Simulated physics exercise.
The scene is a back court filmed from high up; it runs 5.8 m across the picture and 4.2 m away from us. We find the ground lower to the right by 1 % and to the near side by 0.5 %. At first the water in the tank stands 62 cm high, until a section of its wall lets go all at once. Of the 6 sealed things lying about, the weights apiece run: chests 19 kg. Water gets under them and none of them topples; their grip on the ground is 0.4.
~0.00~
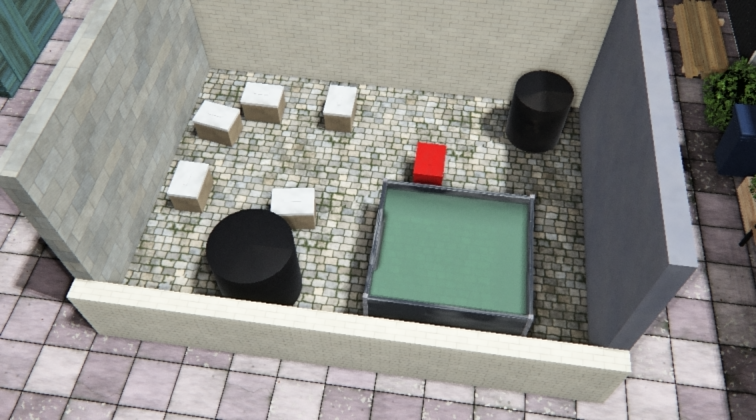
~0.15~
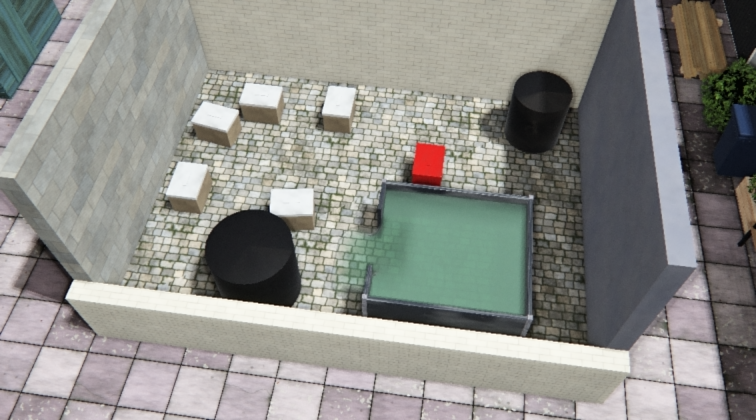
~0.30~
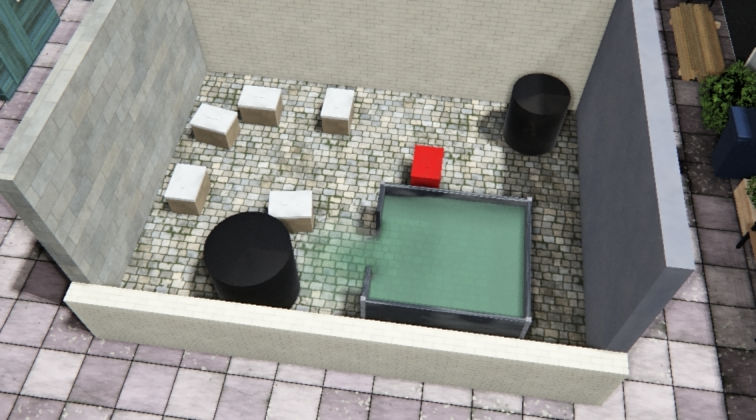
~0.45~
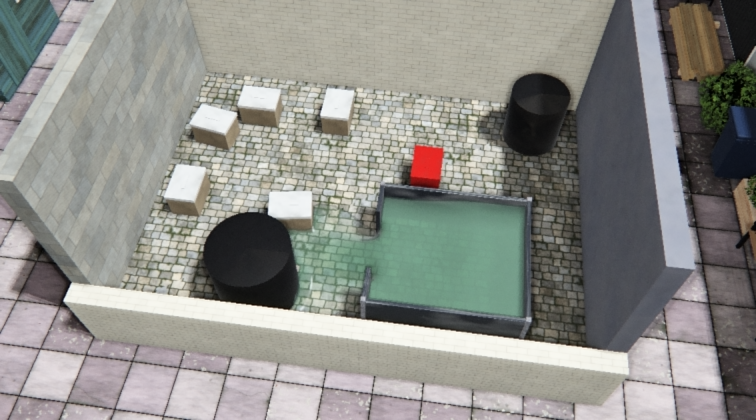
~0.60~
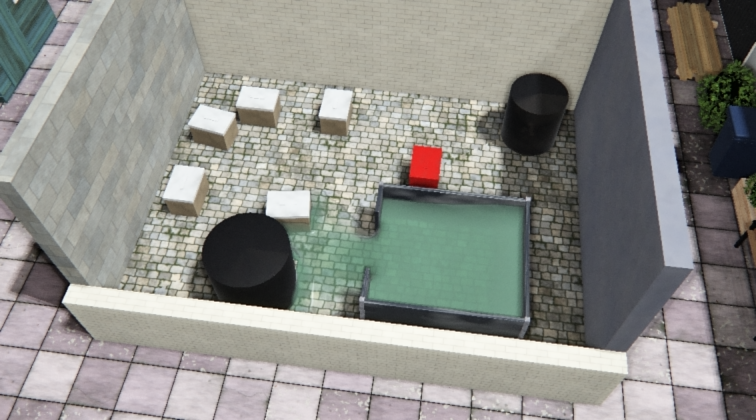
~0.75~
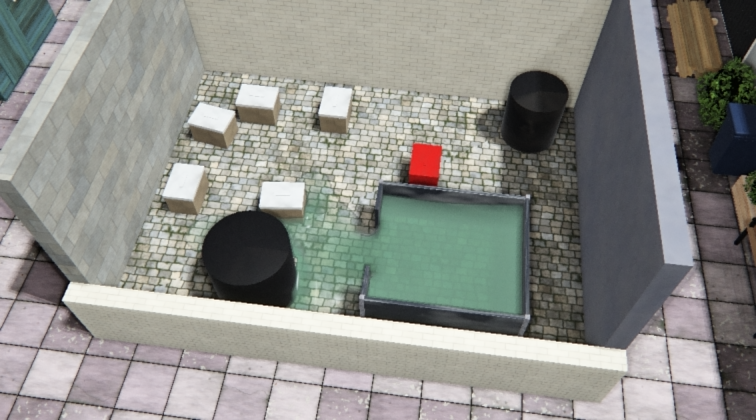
A walled court with a tank of green water leaking leftward across the cobbles, one pale block shifting slightly near a black cylinder.
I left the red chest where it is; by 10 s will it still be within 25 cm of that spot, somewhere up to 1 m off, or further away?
It will be still within 25 cm of that spot.
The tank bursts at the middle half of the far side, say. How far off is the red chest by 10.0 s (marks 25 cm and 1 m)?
Then the red chest ends far away.
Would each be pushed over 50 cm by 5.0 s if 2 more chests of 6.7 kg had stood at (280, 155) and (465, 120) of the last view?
Order kept: Exceeds it, falls short.
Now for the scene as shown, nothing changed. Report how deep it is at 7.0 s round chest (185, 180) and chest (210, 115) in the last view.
Close to 10 and 7 centimetres.
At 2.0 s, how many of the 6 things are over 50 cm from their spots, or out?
I count 1.
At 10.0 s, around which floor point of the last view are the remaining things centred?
Around (384, 170).
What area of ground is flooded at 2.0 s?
Wet area: Approx. 12 m2.
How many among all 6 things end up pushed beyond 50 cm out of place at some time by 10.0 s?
5.
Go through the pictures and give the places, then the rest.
The first picture shows the red chest at (430, 159) rests on the ground; water covers 2.8 m2; 0 of 6 have shifted.
The second picture shows the red chest at (429, 160), on the bottom; 3.3 m2 under water; 0 of 6 have shifted.
The third picture shows the red chest at (427, 162) rests on the ground; 3.9 m2 under water; 0 of 6 have shifted.
The fourth picture shows the red chest at (427, 162) rests on the ground; water covers 4.4 m2; 0 of 6 have shifted.
The fifth picture shows the red chest at (426, 162) rests on the ground; 4.8 m2 under water; 0 of 6 have shifted.
The sixth picture shows the red chest at (426, 160) rests on the ground; water covers 5.4 m2; 1 of 6 have shifted.
After 2.0 s the red chest is near (426, 160), 0.0 m from its start, aground; 1 afloat.
After 4.5 s the red chest is near (426, 160), 0.0 m from its start, aground; 2 afloat.
After 7.0 s the red chest is near (426, 160), 0.0 m from its start, aground; 1 afloat.
After 10.0 s the red chest is near (423, 152), 0.1 m from its start, afloat; 2 afloat.
